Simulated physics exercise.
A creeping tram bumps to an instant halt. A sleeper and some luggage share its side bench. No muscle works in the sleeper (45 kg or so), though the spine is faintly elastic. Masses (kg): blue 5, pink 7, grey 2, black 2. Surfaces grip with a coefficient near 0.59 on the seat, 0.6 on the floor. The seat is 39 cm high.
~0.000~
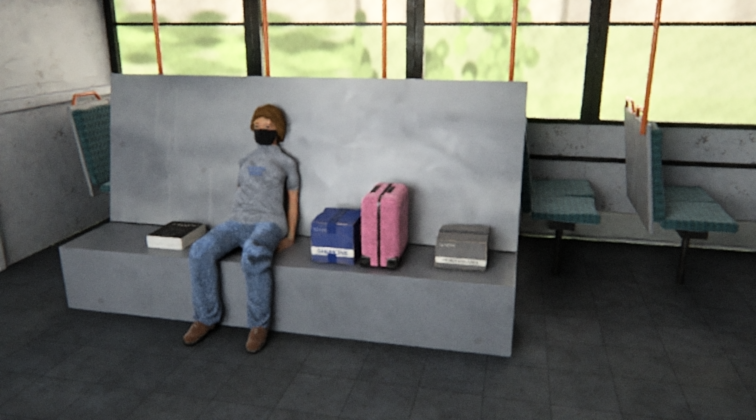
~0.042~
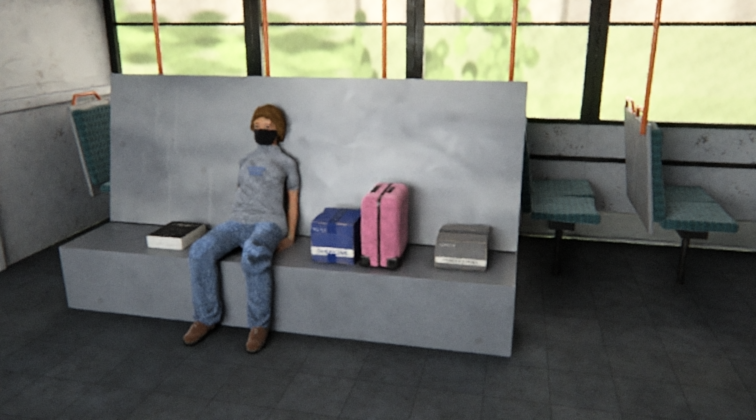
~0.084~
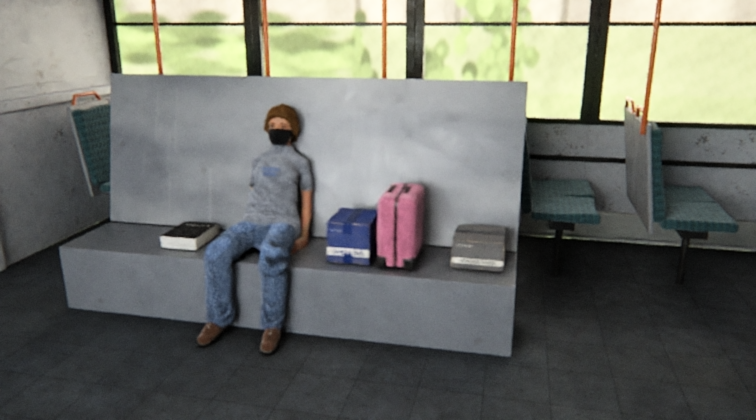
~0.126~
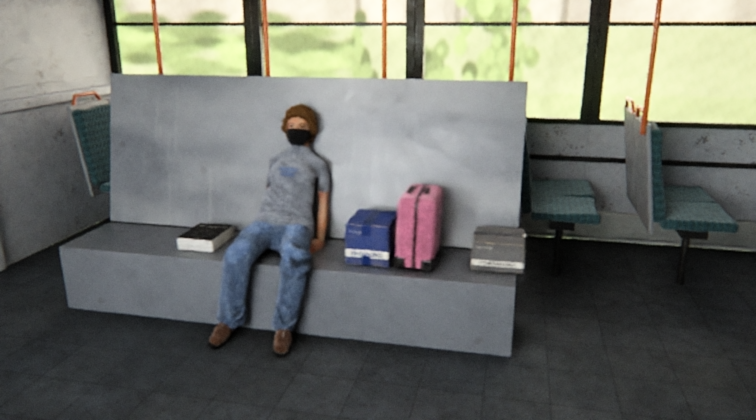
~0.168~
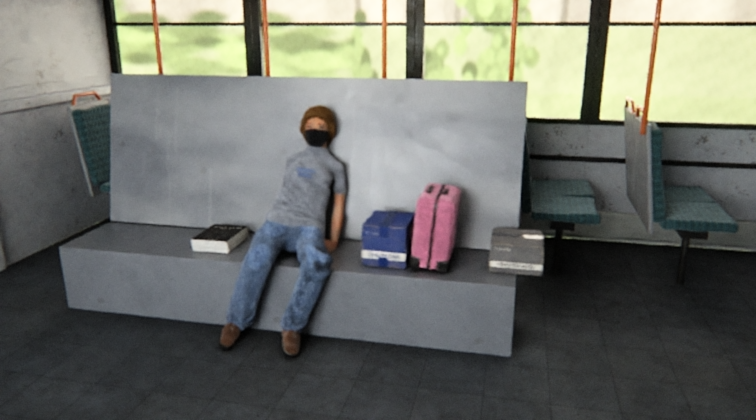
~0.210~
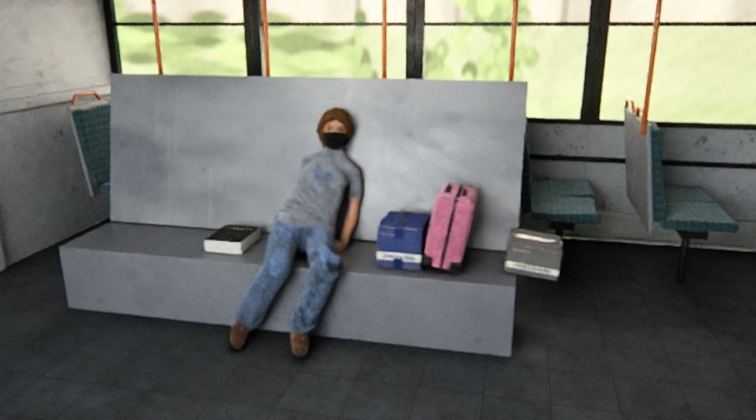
At the start, a masked person sits still on a grey bench beside a flat black item, blue luggage, a pink case and a grey box. Then everything slides right together, the person's upper body tilting, until the pink case leans right and the grey box tilts past the bench's end.
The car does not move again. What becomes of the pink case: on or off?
The pink case tumbles off.
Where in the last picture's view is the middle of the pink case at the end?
Around (618, 328).
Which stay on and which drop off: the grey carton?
Grey carton drops off.
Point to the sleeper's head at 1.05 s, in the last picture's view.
Near (438, 202).
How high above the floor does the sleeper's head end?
About 70 cm.
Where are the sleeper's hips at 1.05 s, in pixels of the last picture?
At about (337, 234).
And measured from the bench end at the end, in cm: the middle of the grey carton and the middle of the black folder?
Grey carton 90 past, black folder 130 short.
After 0.40 s the pink case is 7 cm short of the bench end, tilted 45°, near (506, 230) in the last picture's view; the blue holdall 42 cm short of the bench end, tilted 0°.
After 0.65 s the pink case is 22 cm past the bench end, tilted 180°, near (558, 288) in the last picture's view; the blue holdall 40 cm short of the bench end, tilted 0°.
After 1.05 s the pink case is 50 cm past the bench end, tilted 105°, near (612, 318) in the last picture's view.
When all is still (2.0 s), blue holdall stays on; pink case drops off; grey carton drops off; black folder stays on; sleeper's hips keep to the seat.
